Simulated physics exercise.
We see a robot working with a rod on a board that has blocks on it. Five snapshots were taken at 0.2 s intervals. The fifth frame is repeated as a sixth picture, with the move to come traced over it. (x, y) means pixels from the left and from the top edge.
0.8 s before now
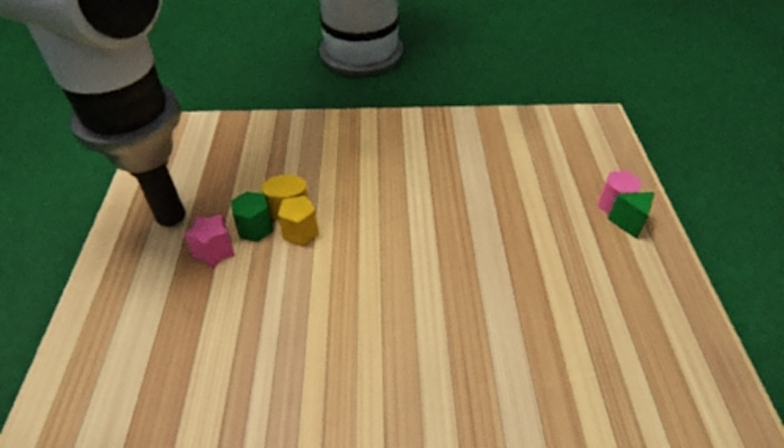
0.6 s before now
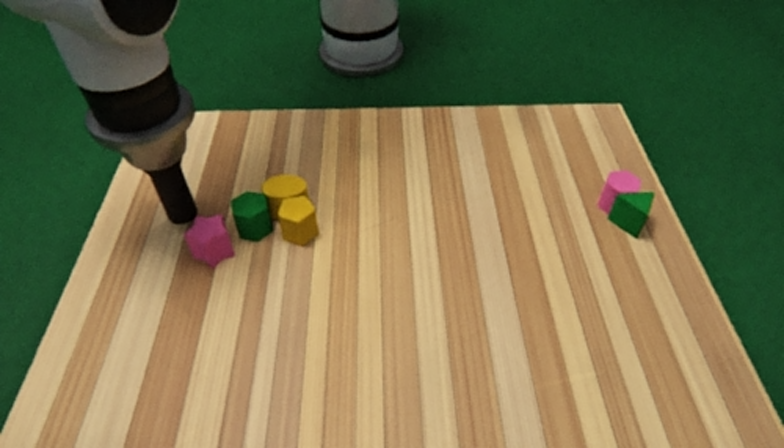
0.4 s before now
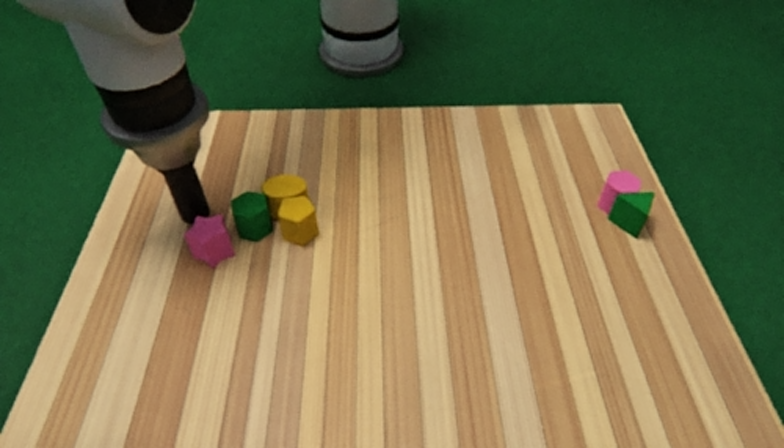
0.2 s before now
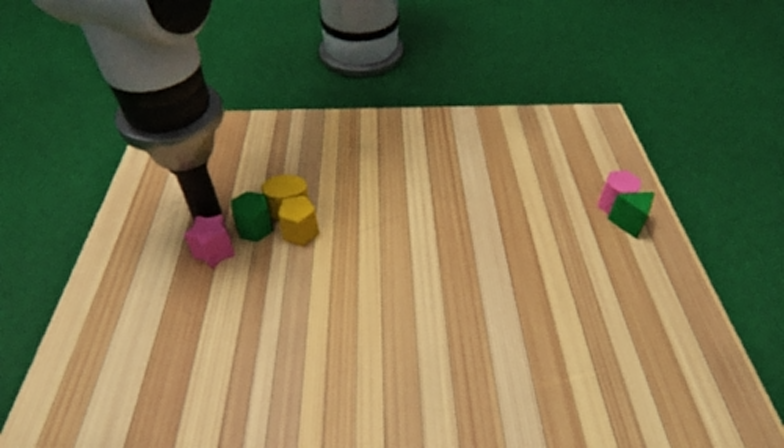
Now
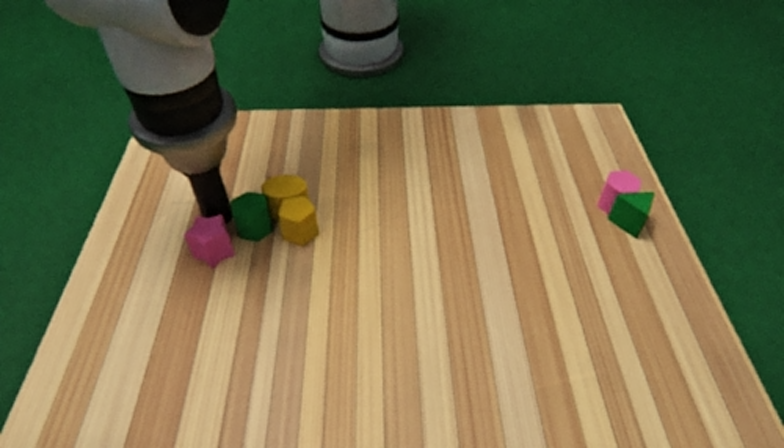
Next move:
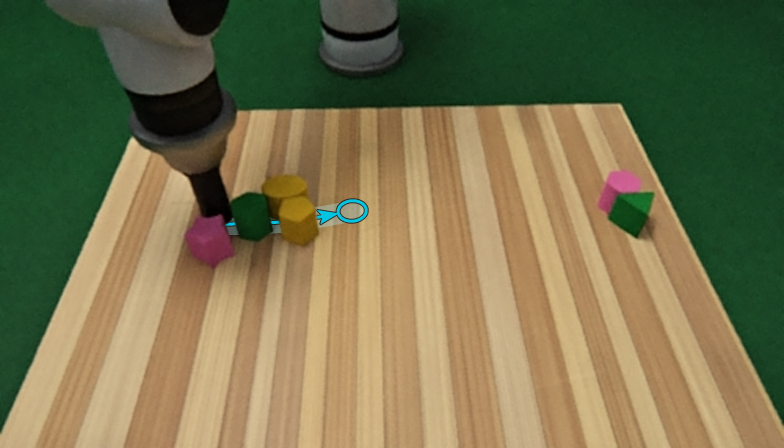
A robot arm moves its rod slightly right behind a pink block, which stays still.
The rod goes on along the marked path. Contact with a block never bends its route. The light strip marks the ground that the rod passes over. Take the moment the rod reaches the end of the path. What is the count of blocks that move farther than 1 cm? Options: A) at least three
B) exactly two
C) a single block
Answer: A.
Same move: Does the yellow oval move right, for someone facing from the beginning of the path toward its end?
No
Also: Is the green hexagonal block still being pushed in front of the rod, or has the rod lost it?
It will get left beside or behind the rod.
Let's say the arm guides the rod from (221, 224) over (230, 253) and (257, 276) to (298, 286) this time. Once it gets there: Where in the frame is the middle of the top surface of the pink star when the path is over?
It will likely be found at (203, 258).
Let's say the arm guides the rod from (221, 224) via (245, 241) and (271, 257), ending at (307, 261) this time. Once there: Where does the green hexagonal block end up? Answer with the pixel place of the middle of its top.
Around pixel (293, 211).
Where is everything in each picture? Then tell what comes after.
Rod's lower end at (171, 216); pink star at (206, 228); green hexagonal block at (249, 204); yellow oval at (284, 185); yellow pentagonal block at (296, 208), in the first frame.
Rod at (183, 214); blocks still, in the second frame.
Rod at (195, 213); blocks still, in the third frame.
Rod at (207, 215); blocks still, in the fourth frame.
Rod at (219, 217); pink star at (206, 228); green hexagonal block at (249, 204); yellow oval at (284, 185); yellow pentagonal block at (296, 208), in the fifth frame.
Drawn move, from (221, 224) by way of (287, 221) to (352, 211).
On the path given first. One third of the way, rod at (264, 216); green hexagonal block at (286, 211), turned 40° clockwise; yellow oval at (290, 183); yellow pentagonal block at (320, 215).
Two thirds of the way, rod at (310, 211); green hexagonal block at (312, 217), turned 85° clockwise; yellow oval at (307, 172); yellow pentagonal block at (346, 225).
At the end, rod at (352, 204); pink star still; green hexagonal block at (313, 217), turned 85° clockwise; yellow oval at (307, 172); yellow pentagonal block at (346, 225).
